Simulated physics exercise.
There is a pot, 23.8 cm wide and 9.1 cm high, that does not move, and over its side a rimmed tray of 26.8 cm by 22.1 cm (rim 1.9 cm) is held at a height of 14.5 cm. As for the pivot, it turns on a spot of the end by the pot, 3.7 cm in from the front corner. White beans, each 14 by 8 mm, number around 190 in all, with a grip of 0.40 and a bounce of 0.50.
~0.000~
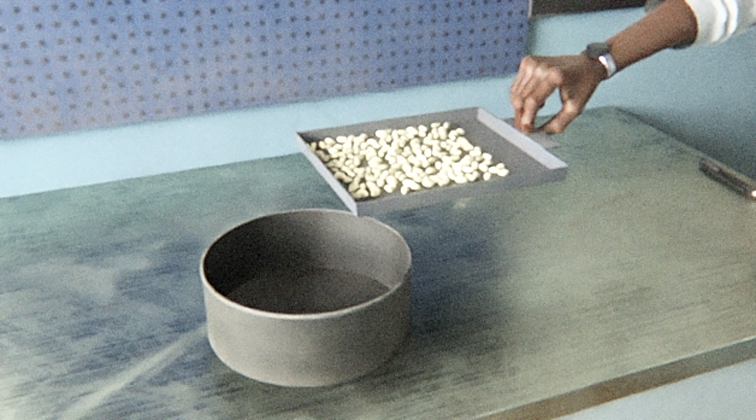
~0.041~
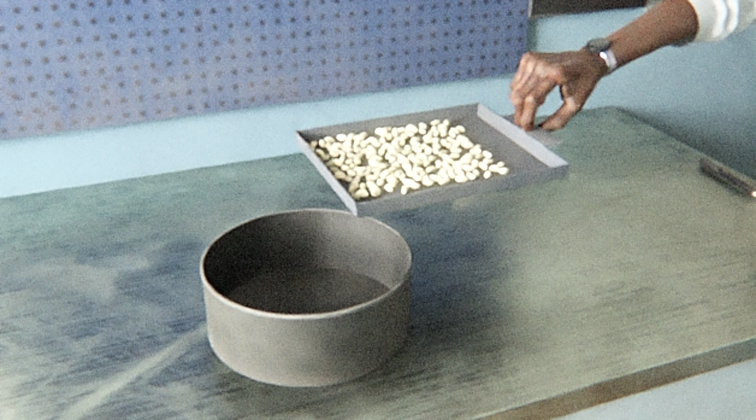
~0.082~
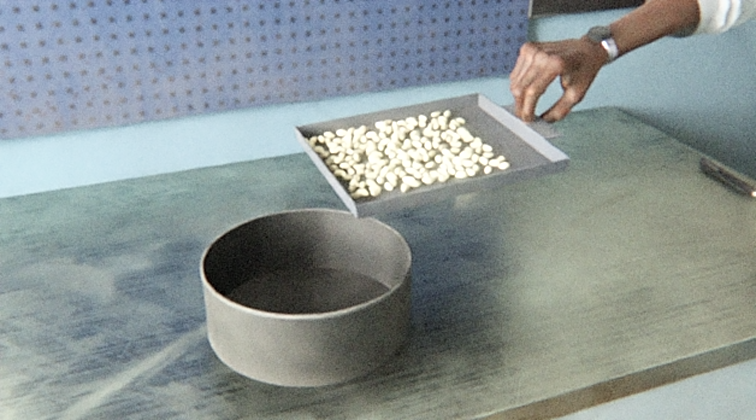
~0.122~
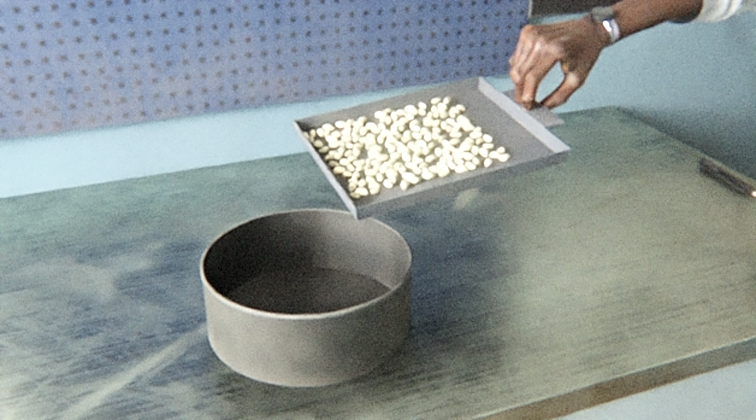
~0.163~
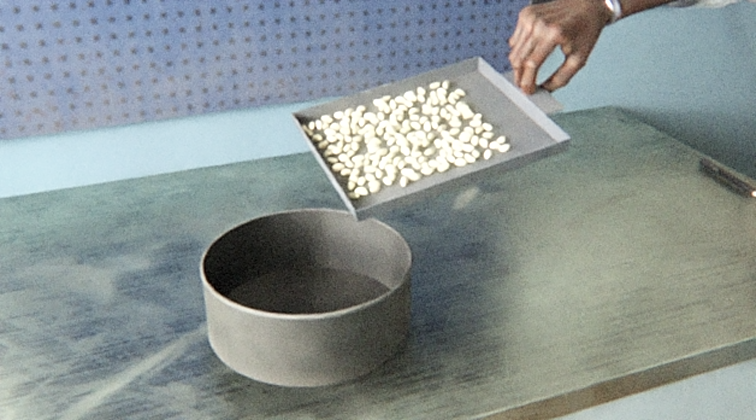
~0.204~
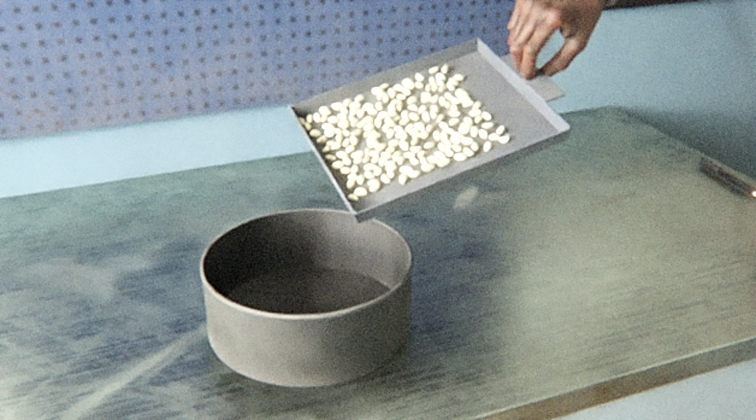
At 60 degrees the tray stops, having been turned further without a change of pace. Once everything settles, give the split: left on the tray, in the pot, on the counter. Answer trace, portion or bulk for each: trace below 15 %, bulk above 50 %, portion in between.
Tray: Portion. Pot: Bulk. Counter: Trace.
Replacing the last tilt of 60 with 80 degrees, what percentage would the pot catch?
You'd end up with some 90 % in the pot.
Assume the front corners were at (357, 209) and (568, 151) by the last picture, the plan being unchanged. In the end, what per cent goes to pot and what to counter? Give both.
Pot: 45, counter: 5.
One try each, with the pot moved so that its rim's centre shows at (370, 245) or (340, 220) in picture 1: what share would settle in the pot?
Some 60 and 25 per cent.
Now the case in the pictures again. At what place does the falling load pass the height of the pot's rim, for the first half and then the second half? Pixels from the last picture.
Around (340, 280), then around (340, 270).
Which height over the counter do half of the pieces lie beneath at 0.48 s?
Roughly 20 centimetres.
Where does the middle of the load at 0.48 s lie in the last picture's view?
The load's centre is near (368, 144) at that time.
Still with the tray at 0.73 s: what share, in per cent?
About 60%.
After 0.37 s, tilt 41 degrees; the tray holds 100 %, the pot 0 %.
After 0.48 s, tilt 55 degrees; the tray holds 100 %, the pot 0 %.
Then, at 0.73 s, tilt 60 degrees; the tray holds 60 %, the pot 30 %.
In the end, at 2.2 s, tray 35 %, pot 60 %, counter 0 %.
